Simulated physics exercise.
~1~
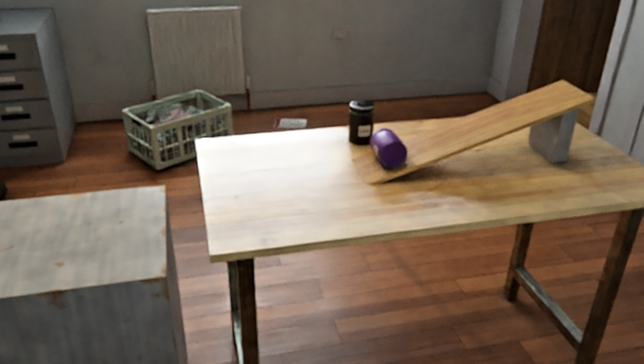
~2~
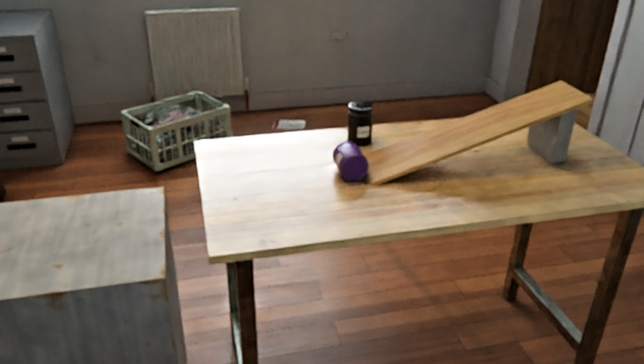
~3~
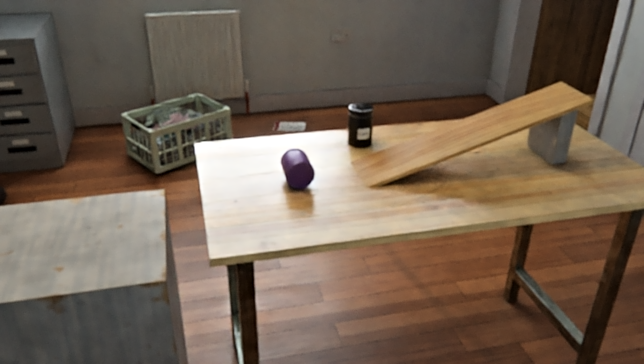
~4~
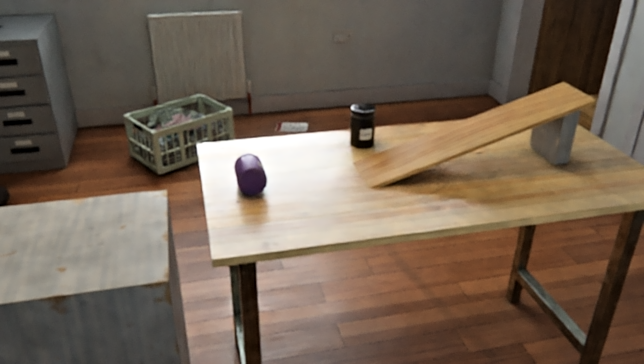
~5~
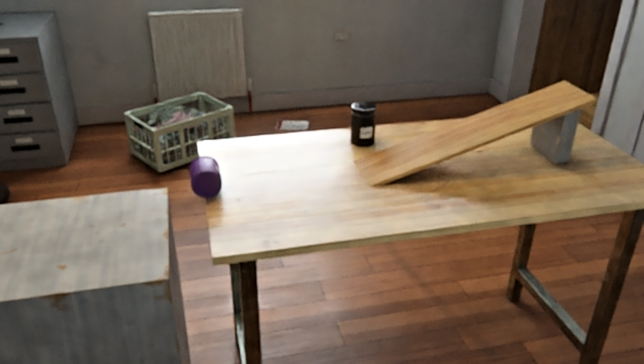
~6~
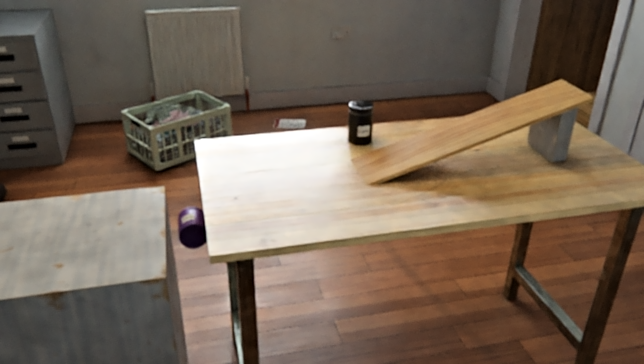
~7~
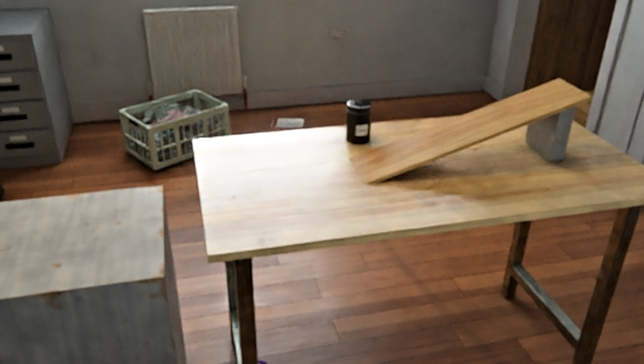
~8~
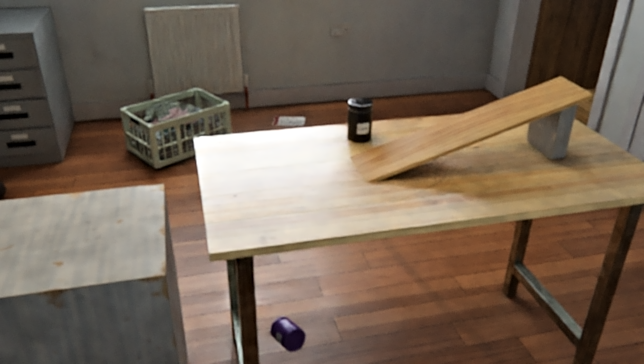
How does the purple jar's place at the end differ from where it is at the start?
At the start the purple jar is on the tabletop at the low end of the ramp, beside the black jar. At the end it lies down on the floor, near the table's front left leg.
A table holds a ramp while a purple jar rolls left and drops to the floor.
